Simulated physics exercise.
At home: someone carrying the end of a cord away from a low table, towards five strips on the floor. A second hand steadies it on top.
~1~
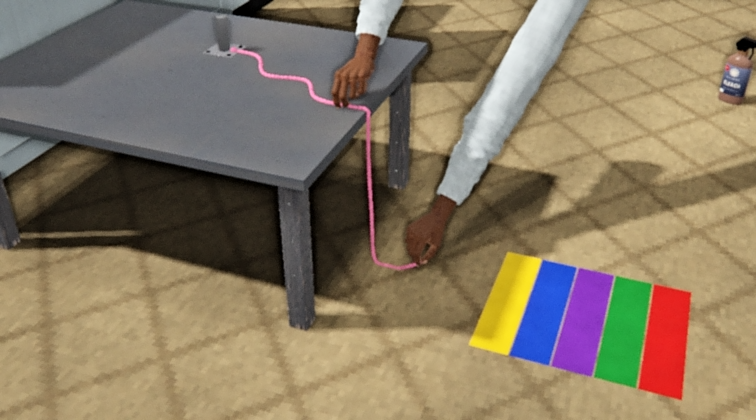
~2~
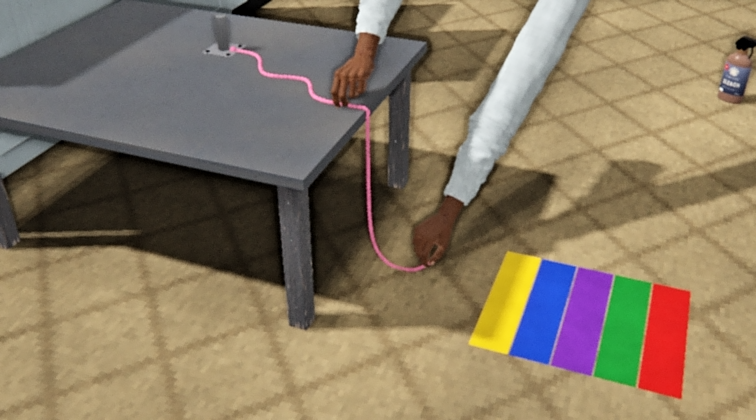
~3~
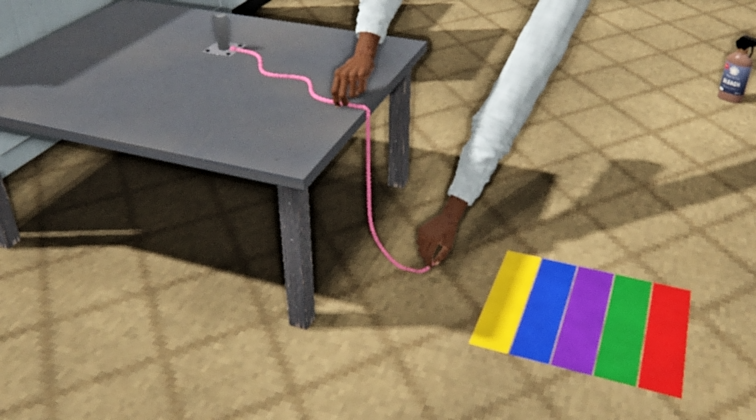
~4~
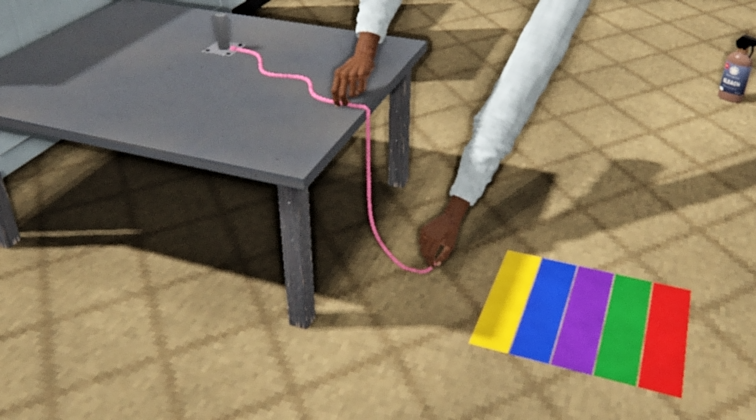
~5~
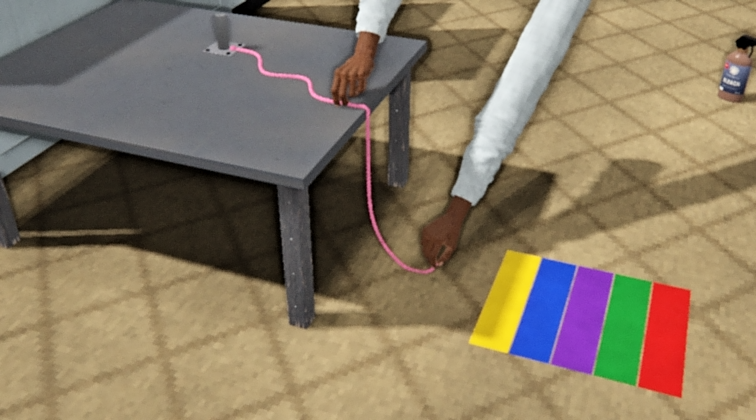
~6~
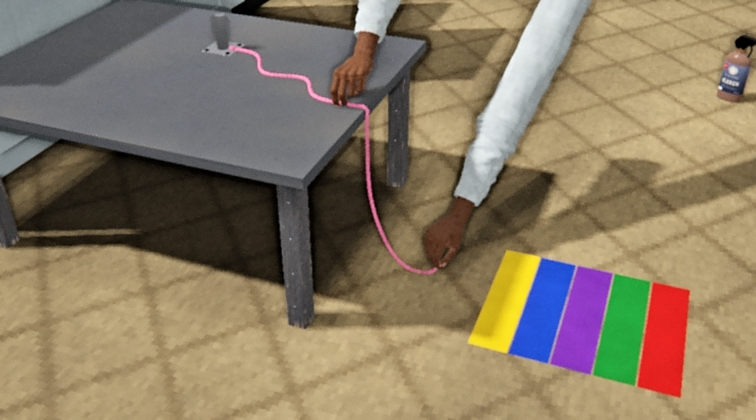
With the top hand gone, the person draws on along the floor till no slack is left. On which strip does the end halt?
It gets as far as the blue strip.
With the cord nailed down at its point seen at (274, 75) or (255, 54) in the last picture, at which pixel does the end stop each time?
About (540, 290) and (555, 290).
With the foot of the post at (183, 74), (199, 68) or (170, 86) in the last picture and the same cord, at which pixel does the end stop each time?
Try by try, around (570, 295), (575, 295) and (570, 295).
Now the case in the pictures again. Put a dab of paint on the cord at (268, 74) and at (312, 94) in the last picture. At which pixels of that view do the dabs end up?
They go to (294, 69) and to (353, 87).
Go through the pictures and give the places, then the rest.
In the first picture, end (421, 262); yellow (495, 331); blue (535, 341); purple (576, 351); green (619, 362); red (662, 373).
In the second picture, end (428, 263); cord through (256, 55) (282, 77) (318, 99) (368, 131) (368, 191) (377, 251).
In the third picture, end (433, 264).
In the fourth picture, end (435, 264); cord through (256, 54) (282, 76) (319, 98) (368, 130) (369, 190) (385, 249).
In the fifth picture, end (437, 264).
In the sixth picture, end (440, 265); cord through (255, 54) (281, 76) (318, 98) (367, 130) (370, 190) (390, 250).
Soon after, end near (496, 278); over yellow.
After that, end near (535, 287); over blue.
At the stop, end near (558, 292); over blue. The blue one.
